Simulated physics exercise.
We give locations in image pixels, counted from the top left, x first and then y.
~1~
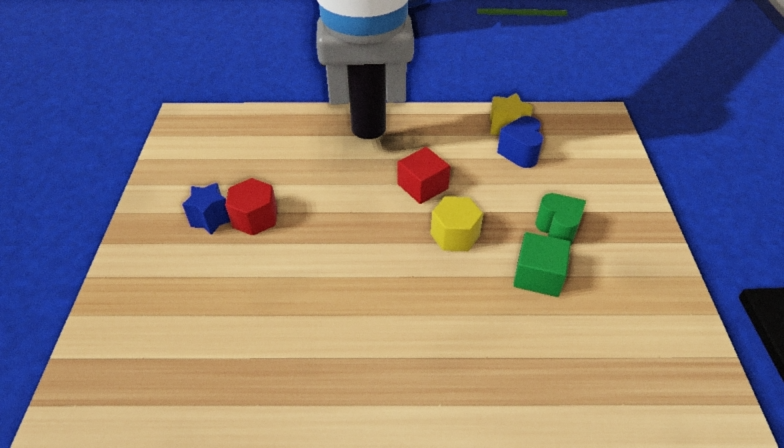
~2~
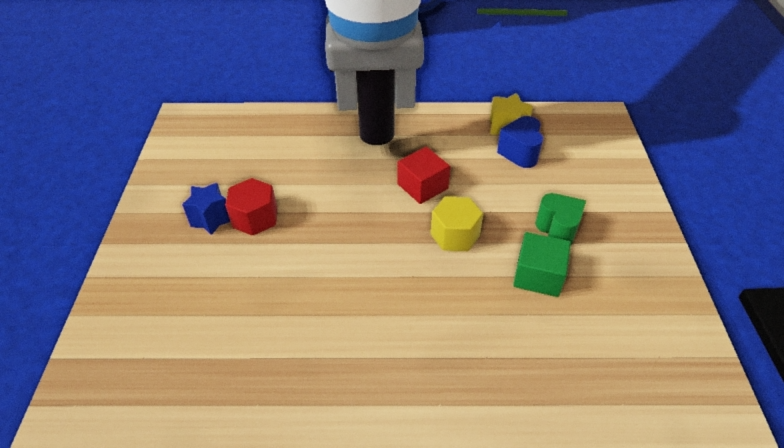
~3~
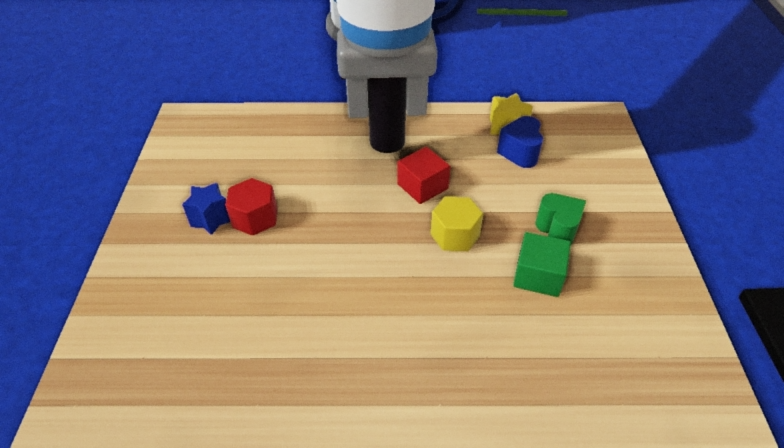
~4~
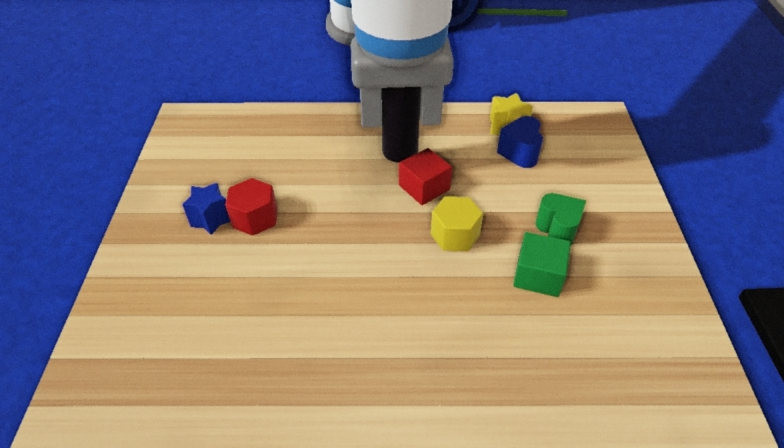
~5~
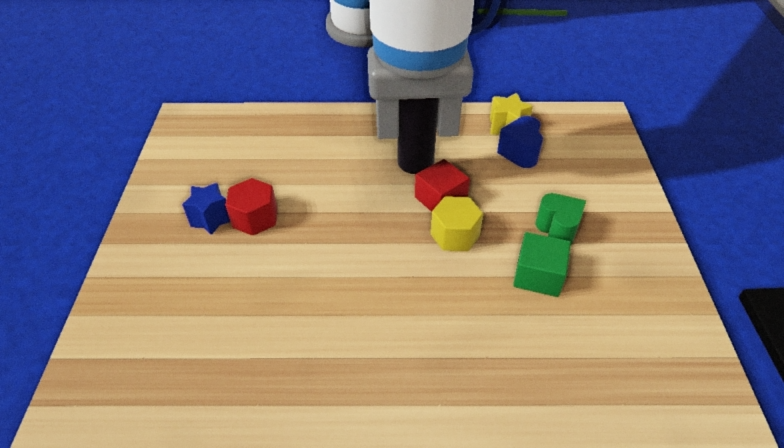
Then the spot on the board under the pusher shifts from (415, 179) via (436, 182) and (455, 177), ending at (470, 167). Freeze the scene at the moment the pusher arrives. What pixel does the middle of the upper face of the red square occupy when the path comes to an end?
I'd expect the centre of its top face to be at (460, 185).
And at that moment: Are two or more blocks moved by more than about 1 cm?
No - that is not the case.
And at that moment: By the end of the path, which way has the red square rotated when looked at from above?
Direction: Clockwise.
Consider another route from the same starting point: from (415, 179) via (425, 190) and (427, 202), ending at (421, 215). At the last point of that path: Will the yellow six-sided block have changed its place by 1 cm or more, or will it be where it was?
From what I can tell, it won't keep its place.
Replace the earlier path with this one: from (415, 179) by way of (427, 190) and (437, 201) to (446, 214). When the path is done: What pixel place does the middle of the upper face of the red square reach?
Around (473, 216).
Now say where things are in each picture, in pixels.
The first frame shows pusher's lower end (369, 129); red square (424, 163); yellow six-sided block (458, 212); blue heart block (525, 130).
The second frame shows pusher (377, 135); blocks still.
The third frame shows pusher (387, 142); blocks still.
The fourth frame shows pusher (400, 151); red square (426, 164).
The fifth frame shows pusher (416, 163); red square (443, 176); yellow six-sided block (458, 212); blue heart block (525, 130).
On the path given first. Halfway along, pusher (449, 164); red square (460, 185), turned 35° clockwise; yellow six-sided block (459, 215).
At the end, pusher (472, 151); red square (460, 185), turned 35° clockwise; yellow six-sided block (459, 215); blue heart block still.
